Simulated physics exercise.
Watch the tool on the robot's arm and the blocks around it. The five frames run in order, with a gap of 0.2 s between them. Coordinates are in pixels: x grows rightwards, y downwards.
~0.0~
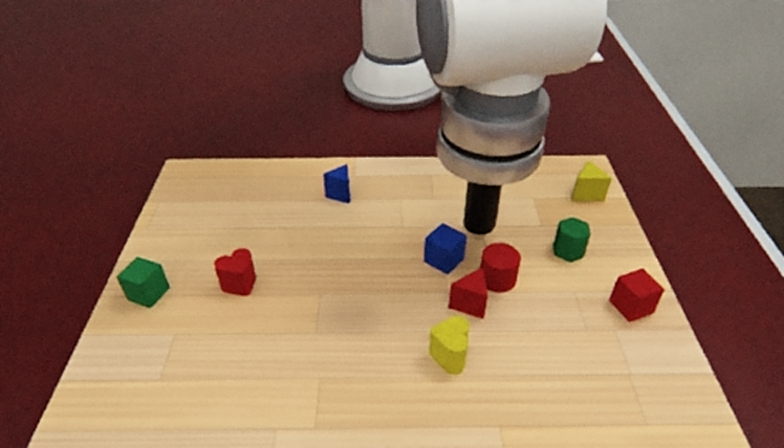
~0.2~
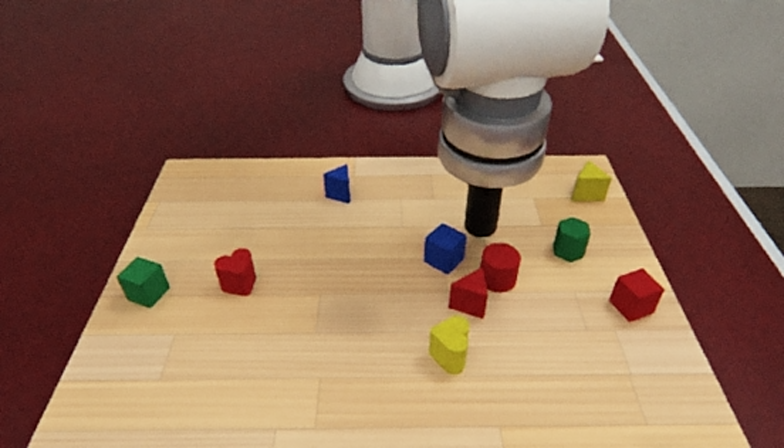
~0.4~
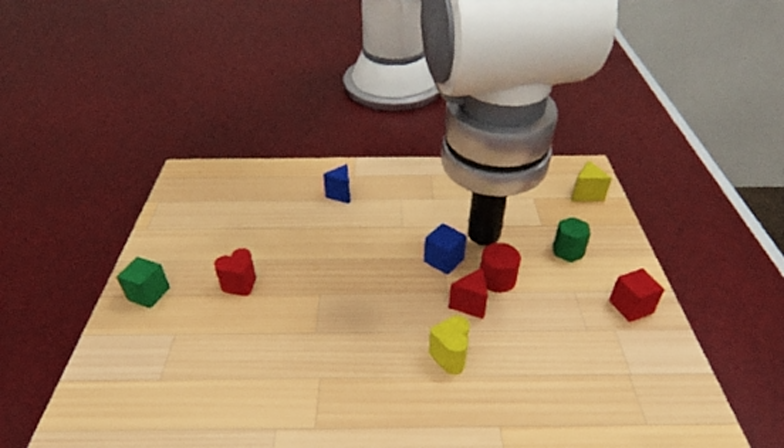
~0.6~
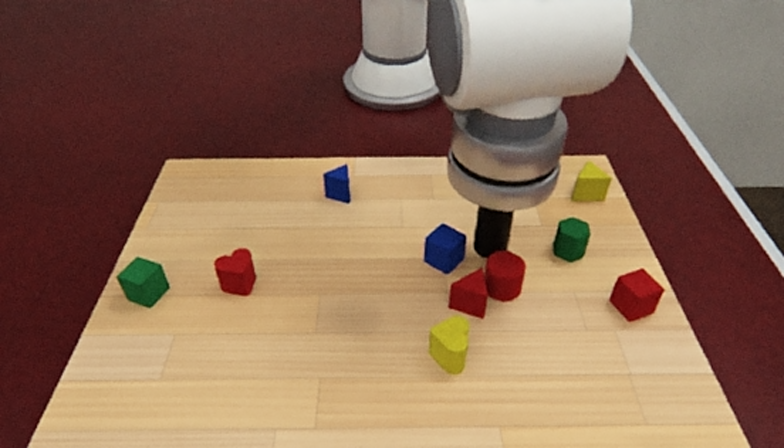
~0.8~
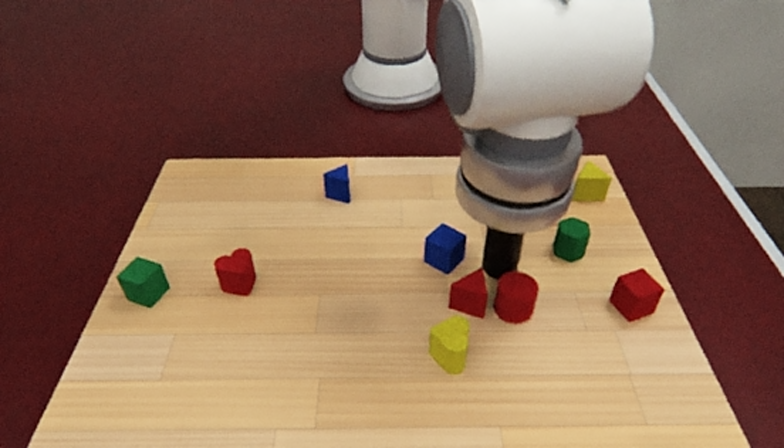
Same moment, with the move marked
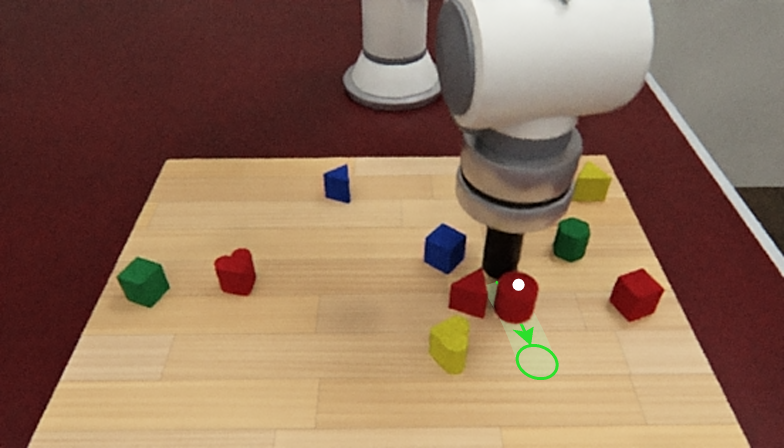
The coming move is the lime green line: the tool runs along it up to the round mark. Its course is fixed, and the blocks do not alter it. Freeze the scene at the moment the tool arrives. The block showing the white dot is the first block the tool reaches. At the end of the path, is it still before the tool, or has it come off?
It holds its place in front.
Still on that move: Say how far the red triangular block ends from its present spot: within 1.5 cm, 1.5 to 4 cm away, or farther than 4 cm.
It is going to finish within 1.5 cm of where it is now.
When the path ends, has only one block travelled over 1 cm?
Yes
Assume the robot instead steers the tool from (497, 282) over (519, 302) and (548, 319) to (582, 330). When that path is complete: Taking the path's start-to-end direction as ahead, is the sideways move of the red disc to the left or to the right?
Picture yourself facing from the start of the path to its end: The red disc moves off to your right.
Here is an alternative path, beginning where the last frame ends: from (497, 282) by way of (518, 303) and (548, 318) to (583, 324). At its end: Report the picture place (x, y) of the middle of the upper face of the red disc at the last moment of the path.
It should be at about (554, 326).
The drawn path runs from (497, 282) by way of (519, 319) to (537, 362); the dot is on the red disc.
On the path given first. Halfway along, tool at (522, 306); red disc at (545, 326).
At the end, tool at (541, 348); red triangular block not moved; red disc at (573, 370).
